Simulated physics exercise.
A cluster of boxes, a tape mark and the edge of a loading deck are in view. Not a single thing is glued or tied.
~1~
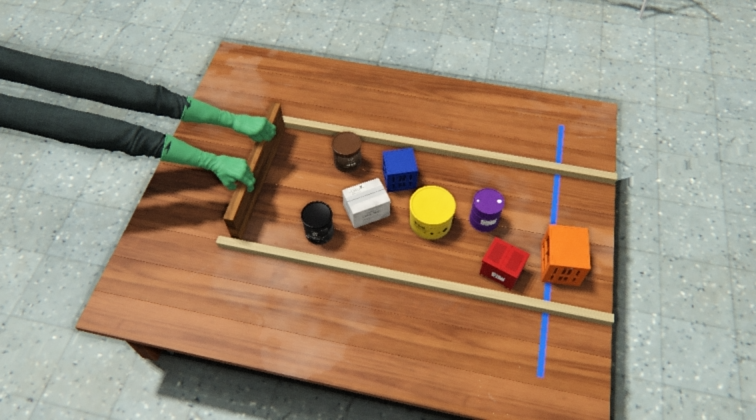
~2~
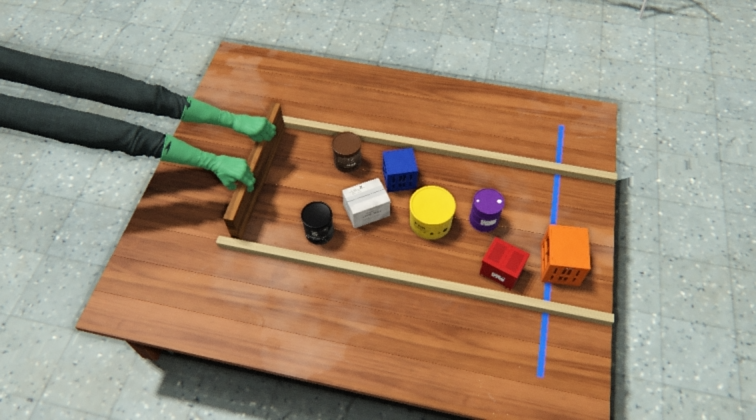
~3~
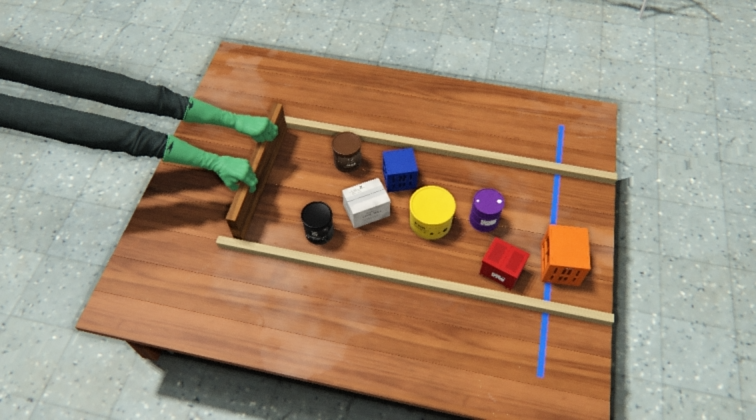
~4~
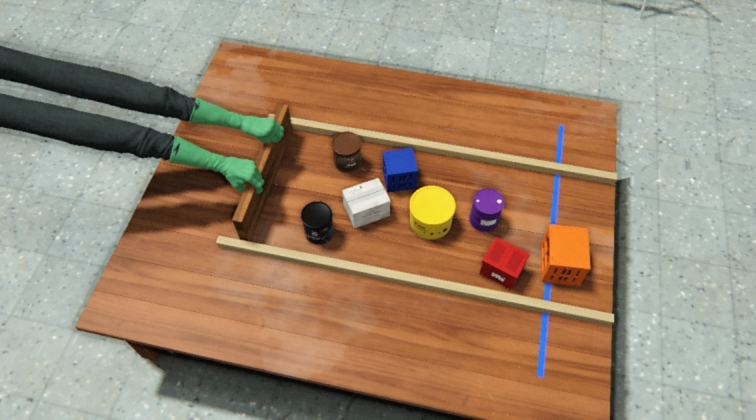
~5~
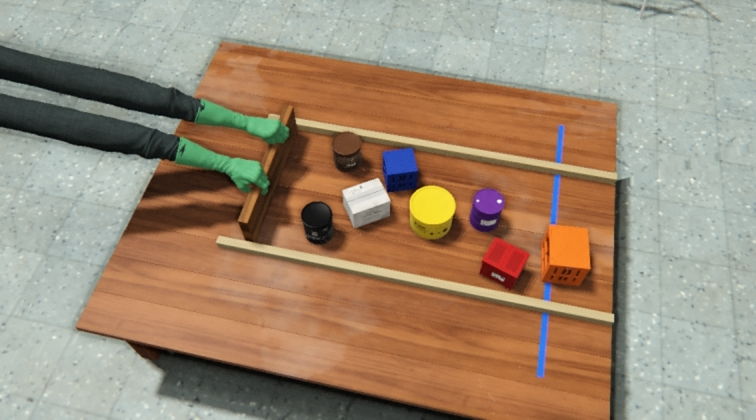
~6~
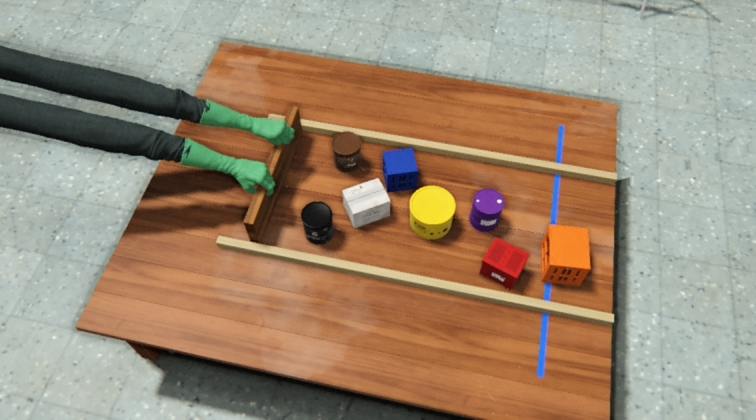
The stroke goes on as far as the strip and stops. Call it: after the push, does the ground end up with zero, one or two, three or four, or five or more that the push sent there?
The ground ends up with one or two.
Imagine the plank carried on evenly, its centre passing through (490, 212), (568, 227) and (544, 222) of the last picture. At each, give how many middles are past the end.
Per position: 0 / 3 / 1.
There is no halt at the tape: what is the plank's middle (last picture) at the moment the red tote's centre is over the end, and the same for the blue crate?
The middle sits near (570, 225) for the first and near (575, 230) for the other.
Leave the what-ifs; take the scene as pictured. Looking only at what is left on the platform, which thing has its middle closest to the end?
Purple canister.
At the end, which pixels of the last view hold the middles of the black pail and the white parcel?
About (568, 273), and the other about (571, 223).
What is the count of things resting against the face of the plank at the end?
It's 3 of them.
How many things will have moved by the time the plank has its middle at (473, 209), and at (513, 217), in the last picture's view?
I get 8 at the one place and 8 at the other.
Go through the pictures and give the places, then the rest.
In the first frame, orange crate (565, 255); red tote (504, 264); purple canister (486, 210); plank (257, 170); tape (552, 236).
In the second frame, red tote (504, 264); white parcel (366, 203).
In the third frame, purple canister (486, 210); plank (259, 170).
In the fourth frame, orange crate (565, 256); black pail (318, 224).
In the fifth frame, red tote (504, 264); brown pail (347, 153).
In the sixth frame, orange crate (565, 256); red tote (504, 264); purple canister (486, 210); plank (275, 173); tape (552, 236).
Soon after, none off yet; orange crate at rest near (565, 256); red tote at rest near (504, 264); purple canister at rest near (486, 210).
At rest, the number that fall off is one or two; fallen, orange crate.
